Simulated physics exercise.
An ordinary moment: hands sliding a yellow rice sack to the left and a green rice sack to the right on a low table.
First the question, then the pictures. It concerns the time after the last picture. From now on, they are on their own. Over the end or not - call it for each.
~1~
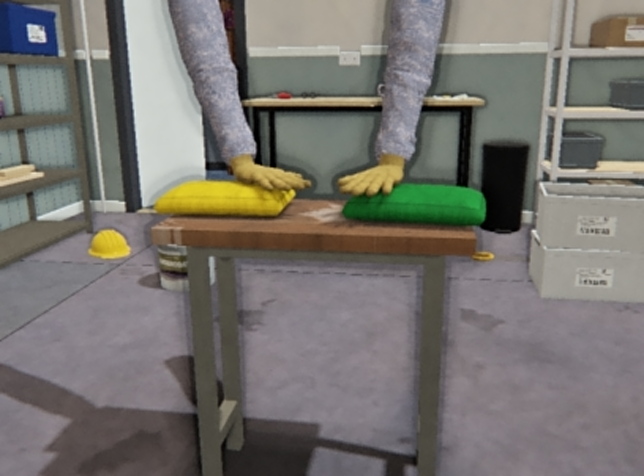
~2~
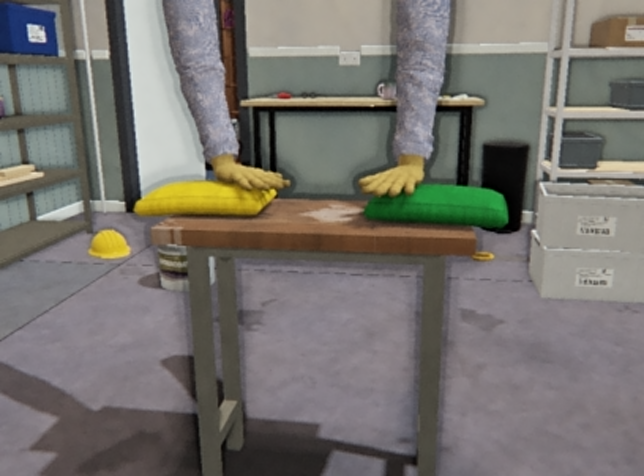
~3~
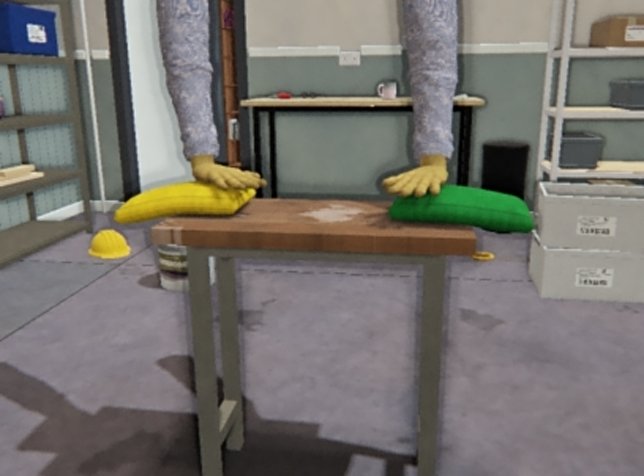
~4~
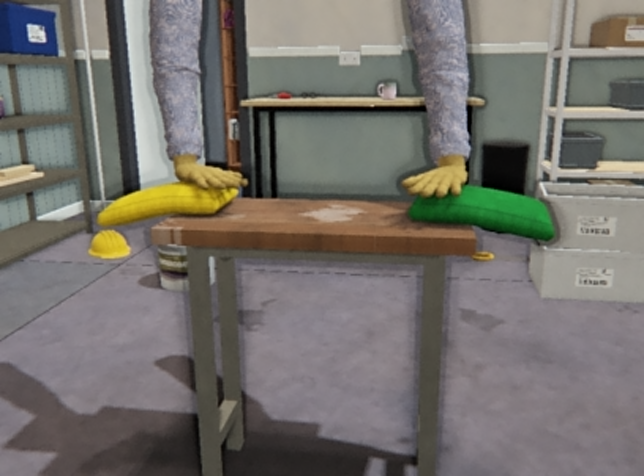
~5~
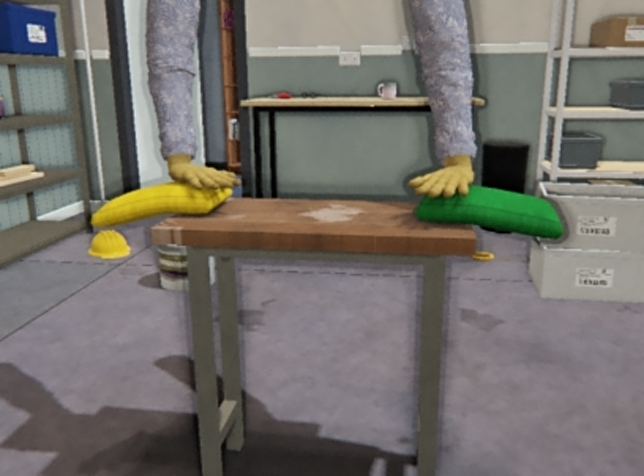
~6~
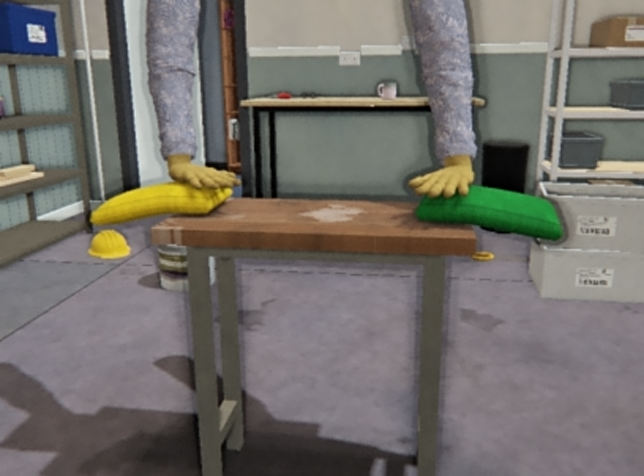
Call: Yellow rice sack - over; green rice sack - over.
Then, 0.34 s after the last picture, yellow rice sack falling near (165, 258); green rice sack falling near (487, 251).
Then, 0.62 s after the last picture, yellow rice sack on the floor near (177, 448); green rice sack on the floor.
At rest, yellow rice sack on the floor near (162, 442); green rice sack on the floor near (418, 449). The yellow rice sack slumps off the end and the green rice sack tips over and falls.
